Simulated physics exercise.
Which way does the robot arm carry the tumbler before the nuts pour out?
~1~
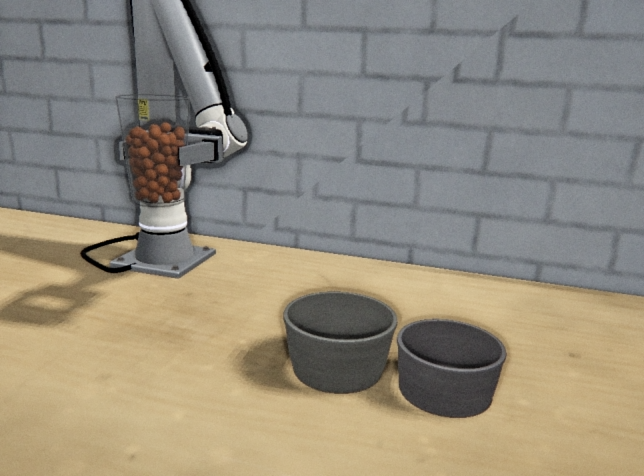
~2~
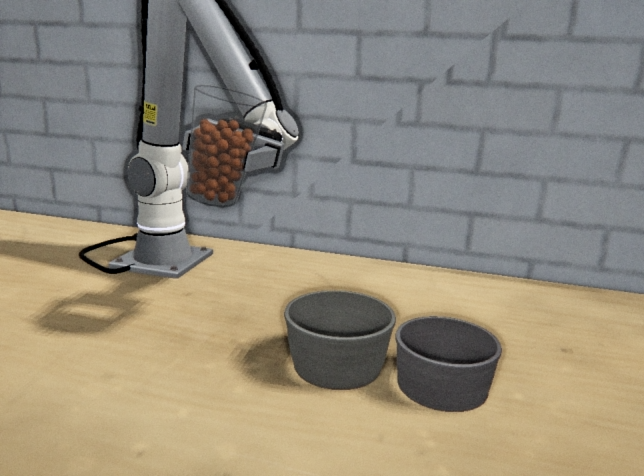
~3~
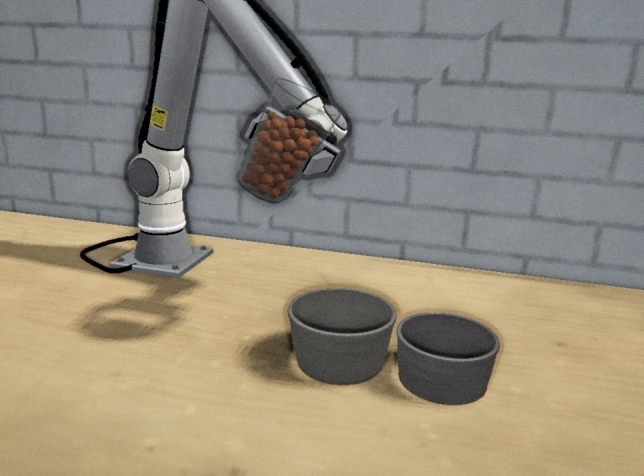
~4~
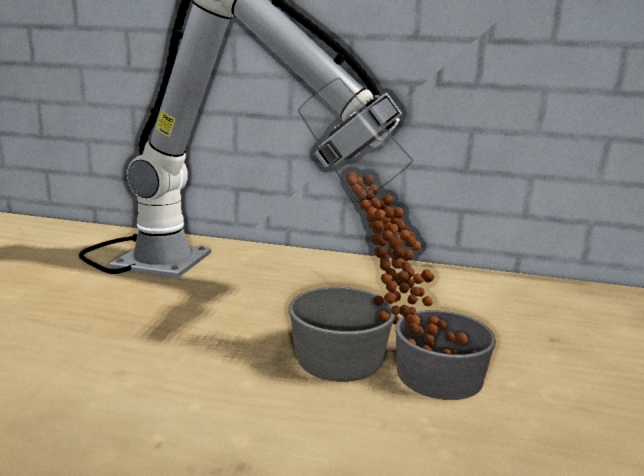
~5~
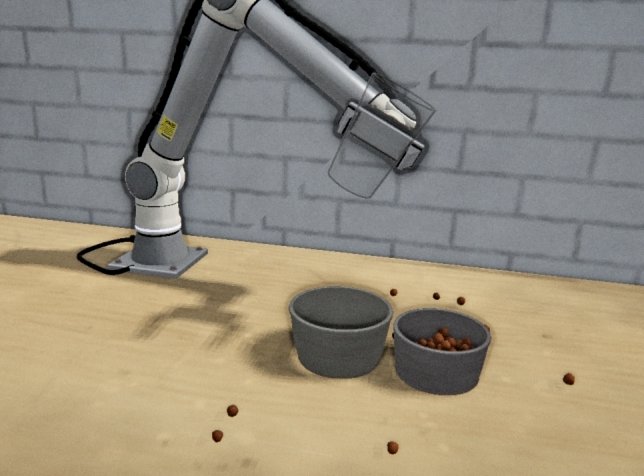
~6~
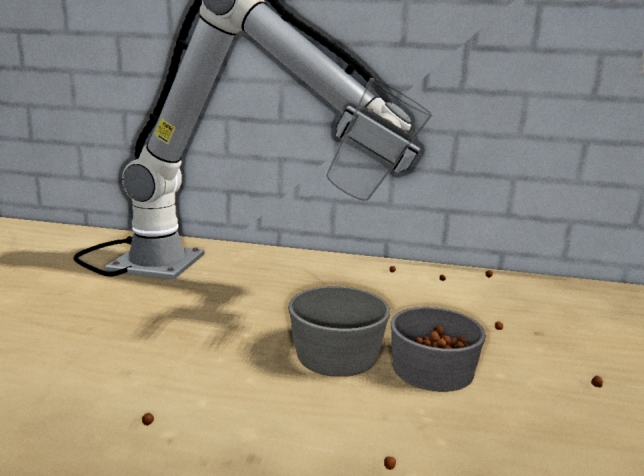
The arm carries the tumbler to the right, from beside its base toward the two bowls.
